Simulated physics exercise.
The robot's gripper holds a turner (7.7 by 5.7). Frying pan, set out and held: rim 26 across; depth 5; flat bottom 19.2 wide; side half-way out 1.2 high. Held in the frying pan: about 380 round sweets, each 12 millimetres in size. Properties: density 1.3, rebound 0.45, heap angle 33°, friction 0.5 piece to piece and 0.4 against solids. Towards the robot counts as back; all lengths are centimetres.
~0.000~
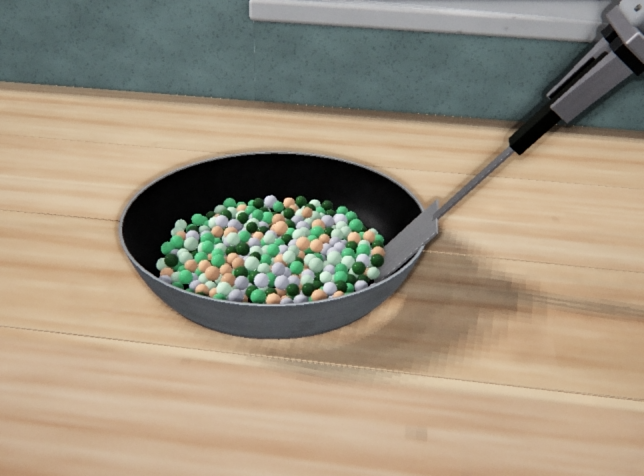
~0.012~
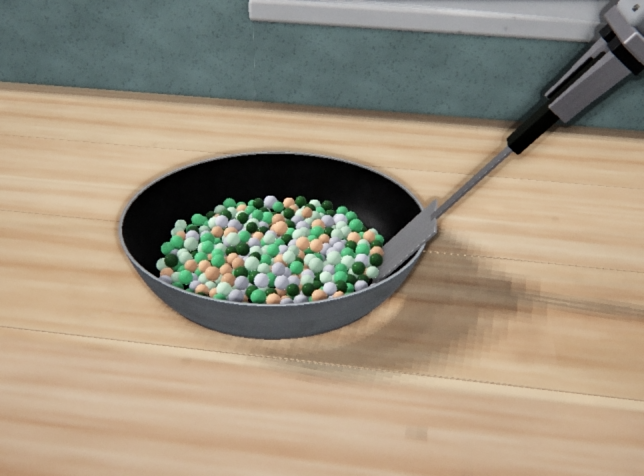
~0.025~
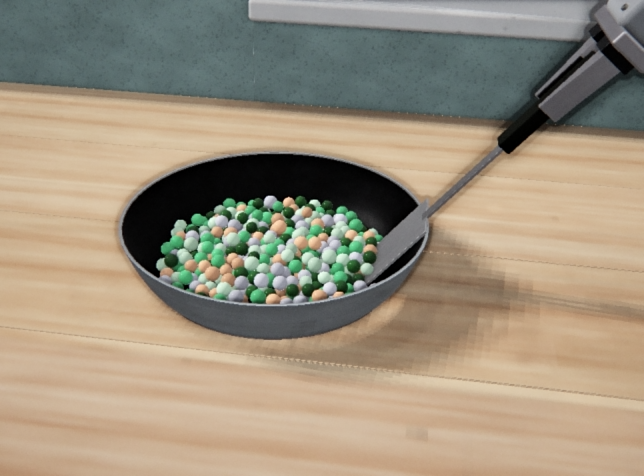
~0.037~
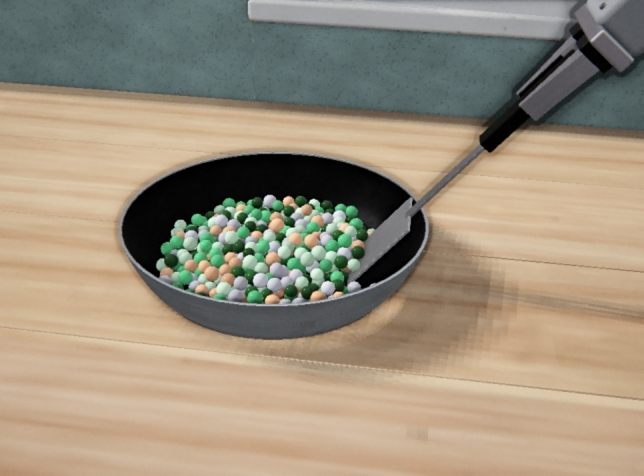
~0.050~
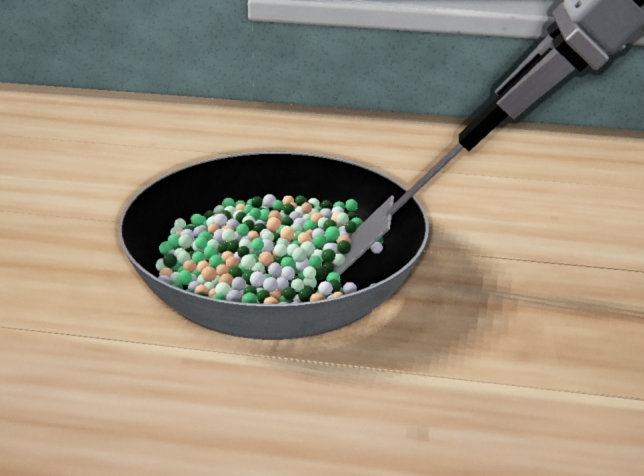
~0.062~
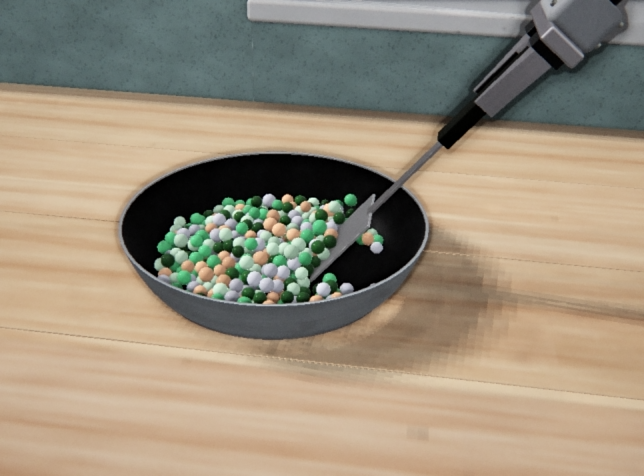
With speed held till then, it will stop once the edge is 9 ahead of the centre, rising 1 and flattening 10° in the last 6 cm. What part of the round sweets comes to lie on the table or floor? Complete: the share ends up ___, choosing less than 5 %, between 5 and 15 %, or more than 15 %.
The share ends up between 5 and 15 %.
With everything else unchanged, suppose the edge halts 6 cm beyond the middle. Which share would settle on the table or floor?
That would give close to 0 per cent.
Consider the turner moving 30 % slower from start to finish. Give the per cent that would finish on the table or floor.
The share on the table or floor would be about 5 percent.
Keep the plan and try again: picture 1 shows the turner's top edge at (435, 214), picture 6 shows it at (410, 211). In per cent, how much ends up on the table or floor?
Roughly 0 %.
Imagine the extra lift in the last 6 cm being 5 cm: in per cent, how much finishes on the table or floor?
You'd expect near 15 percent of it there.
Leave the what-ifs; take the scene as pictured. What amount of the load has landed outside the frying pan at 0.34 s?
Share at that moment: About 6 %.
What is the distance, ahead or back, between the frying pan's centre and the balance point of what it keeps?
Ahead, by around 3.5 cm.
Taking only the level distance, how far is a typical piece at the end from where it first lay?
I'd put it at close to 3 centimetres.
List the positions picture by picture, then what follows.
Turner top edge at (438, 215), sloping 52°; upper third of the load around (278, 248), from x 165 to 380, top at y 200; 376 in the frying pan, in the first frame.
Turner top edge at (436, 215), sloping 52°; upper third of the load around (278, 247), from x 165 to 380, top at y 200, in the second frame.
Turner top edge at (427, 215), sloping 52°; upper third of the load around (278, 248), from x 165 to 380, top at y 200, in the third frame.
Turner top edge at (410, 213), sloping 52°; upper third of the load around (284, 247), from x 165 to 380, top at y 200, in the fourth frame.
Turner top edge at (391, 211), sloping 52°; upper third of the load around (276, 246), from x 165 to 375, top at y 200, in the fifth frame.
Turner top edge at (372, 210), sloping 52°; upper third of the load around (275, 243), from x 160 to 375, top at y 200; 376 in the frying pan, in the sixth frame.
By 0.09 s, sloping 52°, highest piece 7 above the table; 376 in the frying pan.
By 0.12 s, sloping 50°, highest piece 8 above the table; 376 in the frying pan.
By 0.34 s, sloping 42°, highest piece 10 above the table; 343 in the frying pan, 26 on the table or floor, 7 on the blade or in flight.
By 1.39 s, sloping 42°, highest piece 5 above the table; 343 in the frying pan, 33 on the table or floor.
Final count, 343 in the frying pan, 33 on the table or floor. That is 9 % on the table or floor.
